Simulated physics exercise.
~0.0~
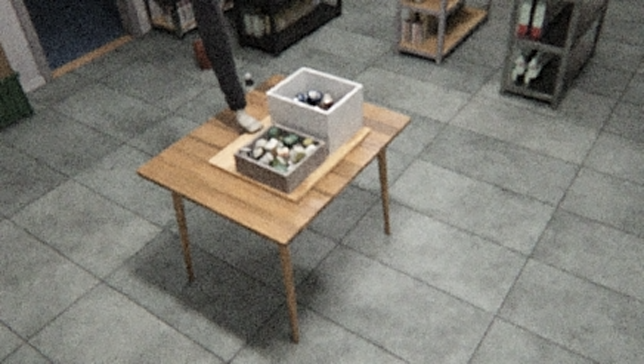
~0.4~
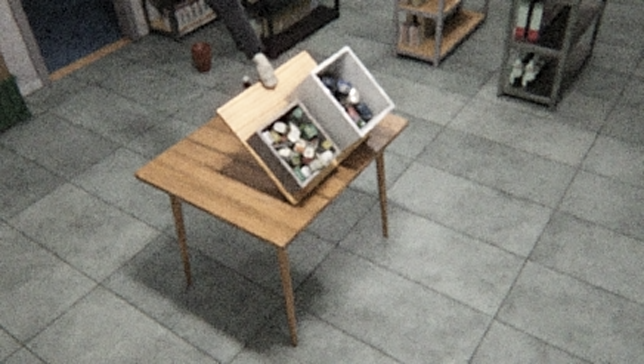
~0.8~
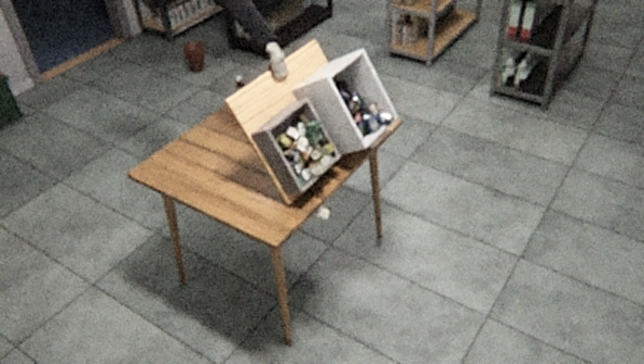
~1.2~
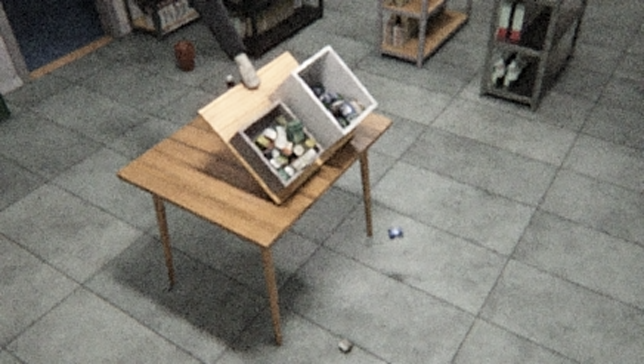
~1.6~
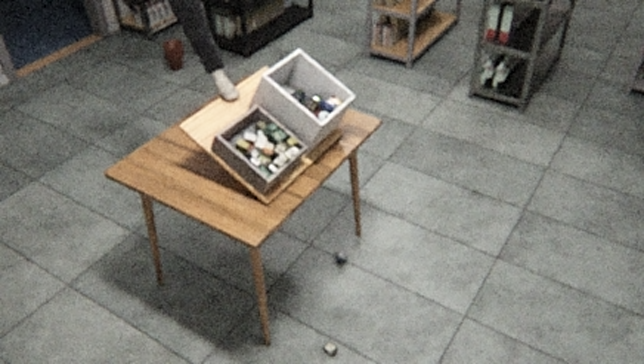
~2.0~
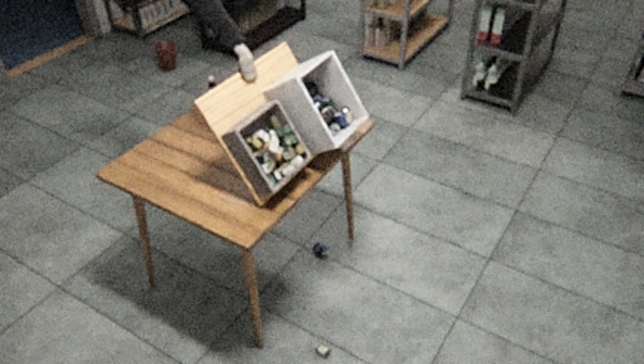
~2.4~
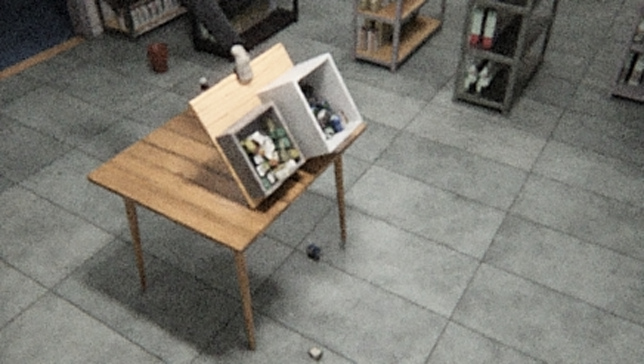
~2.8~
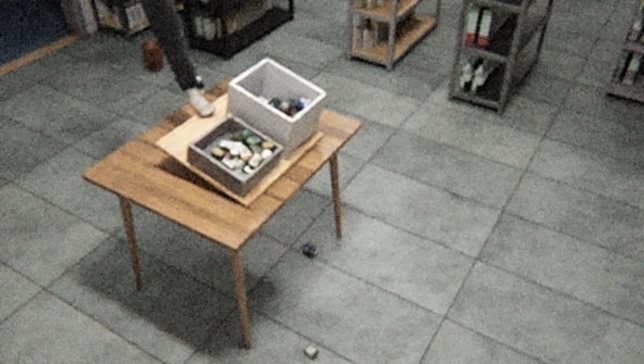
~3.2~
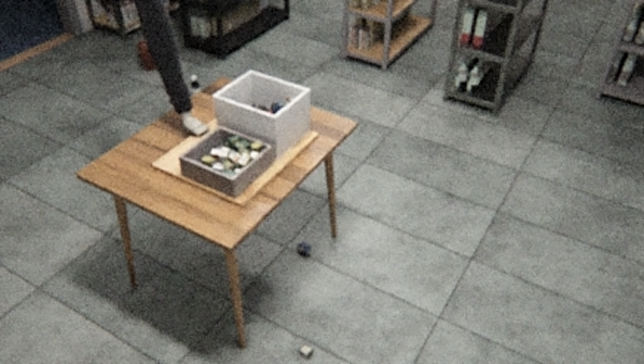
On a wooden table, a hand tips a board of containers twice, spilling two pieces.
